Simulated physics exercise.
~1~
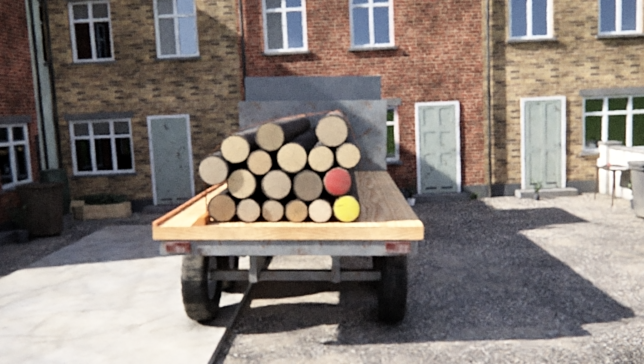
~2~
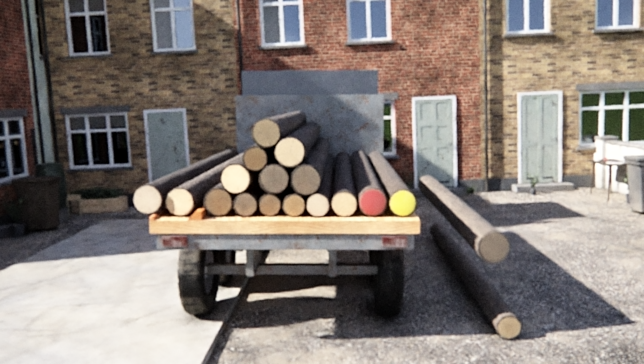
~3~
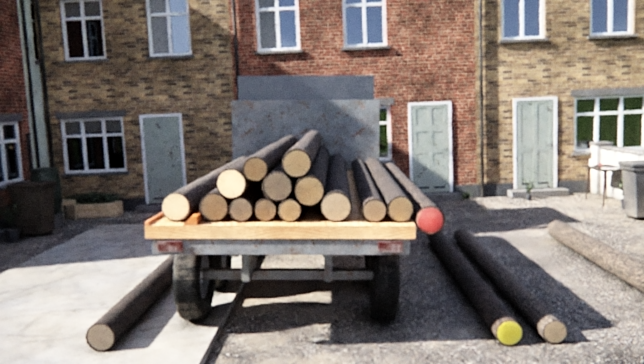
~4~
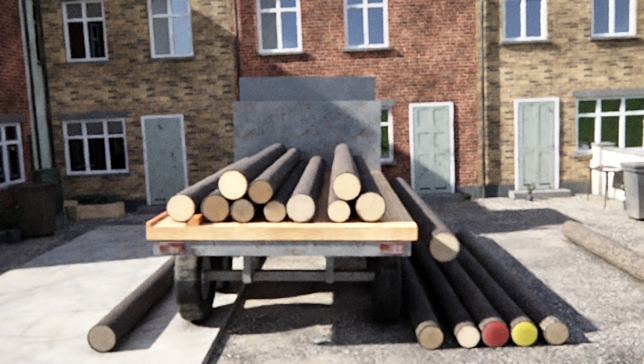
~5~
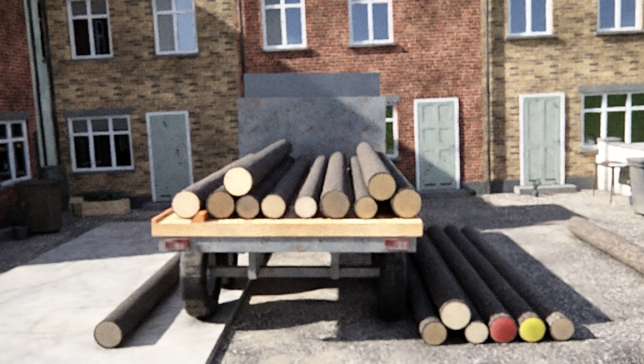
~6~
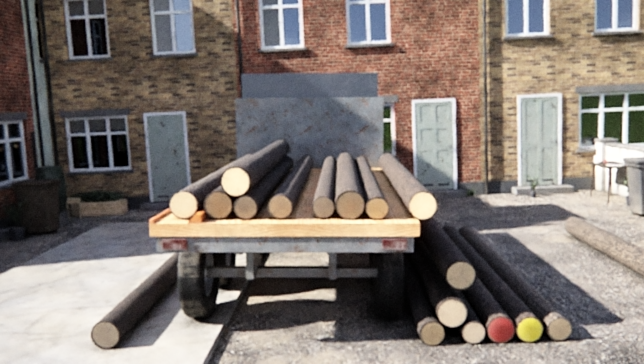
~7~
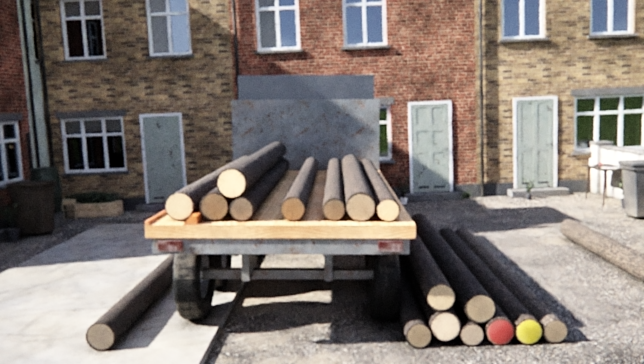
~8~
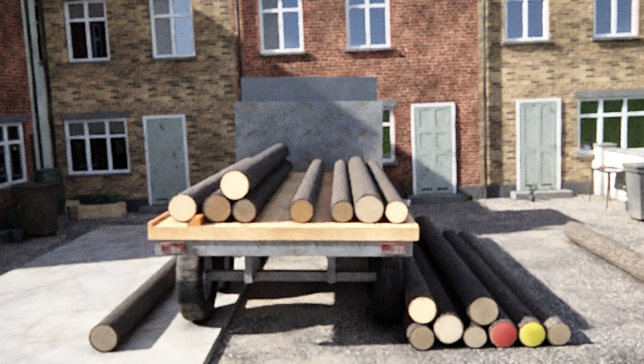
At first, a stack of timber poles sits on a flatbed lorry seen from its tail end, with a red-ended pole and a yellow-ended one at the lower right. The stack collapses and spreads across the deck, and a couple of plain poles drop off the right side. The yellow-ended pole rolls over the right edge to the ground, and the red one follows, while another pole lands on the left. More plain poles tumble down on the right. By the end, both painted poles lie still in a pile beside the lorry, with several poles left on the deck.
